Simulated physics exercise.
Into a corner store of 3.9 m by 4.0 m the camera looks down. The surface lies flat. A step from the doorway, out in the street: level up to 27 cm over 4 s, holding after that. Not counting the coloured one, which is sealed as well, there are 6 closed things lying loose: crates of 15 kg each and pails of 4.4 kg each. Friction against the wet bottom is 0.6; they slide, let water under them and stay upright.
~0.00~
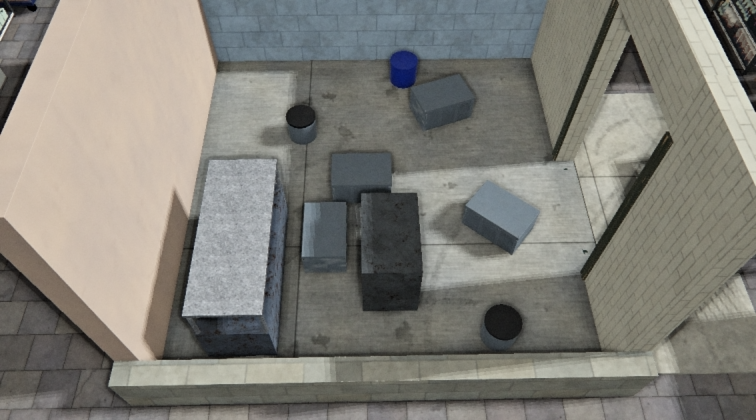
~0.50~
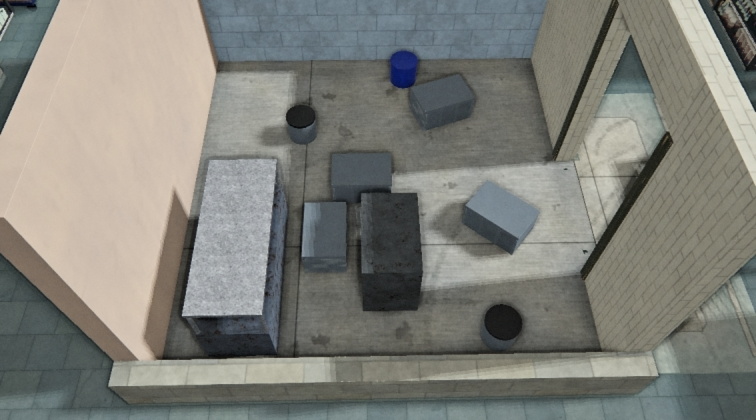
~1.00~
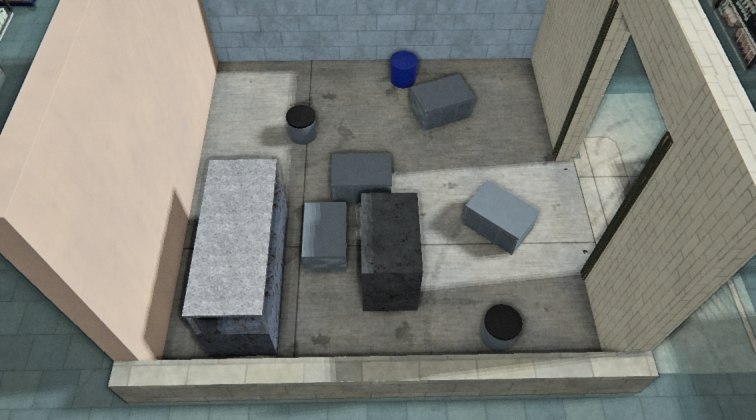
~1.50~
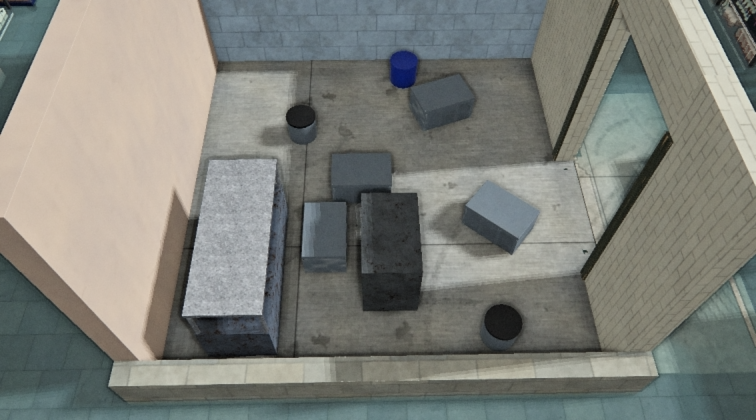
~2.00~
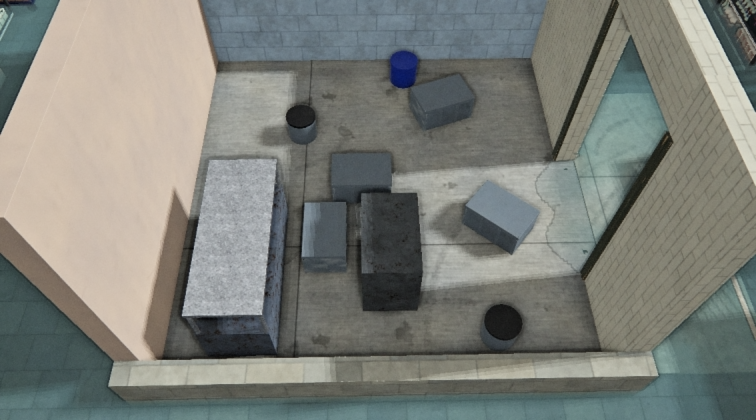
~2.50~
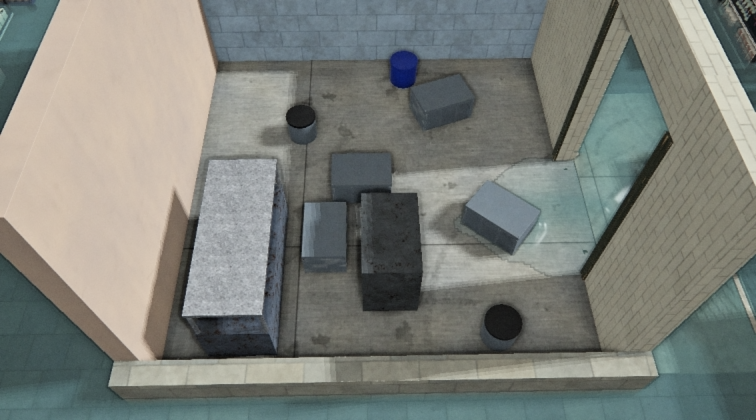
Water spread over the paving around a small walled room, then crept in through the doorway on the right and across the floor toward a grey crate, while the blue pail, crates and other pails stayed still.
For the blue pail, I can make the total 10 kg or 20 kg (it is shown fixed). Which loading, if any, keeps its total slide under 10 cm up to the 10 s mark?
Only the higher one.
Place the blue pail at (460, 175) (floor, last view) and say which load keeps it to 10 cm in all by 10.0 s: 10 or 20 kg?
So neither weight works.
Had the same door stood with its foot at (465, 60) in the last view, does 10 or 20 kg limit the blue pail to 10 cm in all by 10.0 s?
Lab note: Lower mass sufficient.
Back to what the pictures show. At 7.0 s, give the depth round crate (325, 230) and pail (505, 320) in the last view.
First roughly 10 cm, second roughly 8 cm.
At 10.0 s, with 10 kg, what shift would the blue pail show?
60 cm.
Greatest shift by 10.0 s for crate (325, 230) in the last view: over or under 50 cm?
Result: Limit not reached.
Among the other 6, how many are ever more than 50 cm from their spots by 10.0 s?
By my tally, 5.
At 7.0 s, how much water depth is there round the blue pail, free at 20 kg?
2 cm, roughly.
After 3.5 s the blue pail would be 0 cm from its start with 10 kg and 0 cm from its start with 20 kg; 0 cm of water round it then.
After 4.5 s the blue pail would be 0 cm from its start with 10 kg and 0 cm from its start with 20 kg; 0 cm of water round it then.
After 7.0 s the blue pail would be 0 cm from its start with 10 kg and 0 cm from its start with 20 kg; 2 cm of water round it then.
After 10.0 s the blue pail would be 65 cm from its start with 10 kg and 1 cm from its start with 20 kg; 13 cm of water round it then.
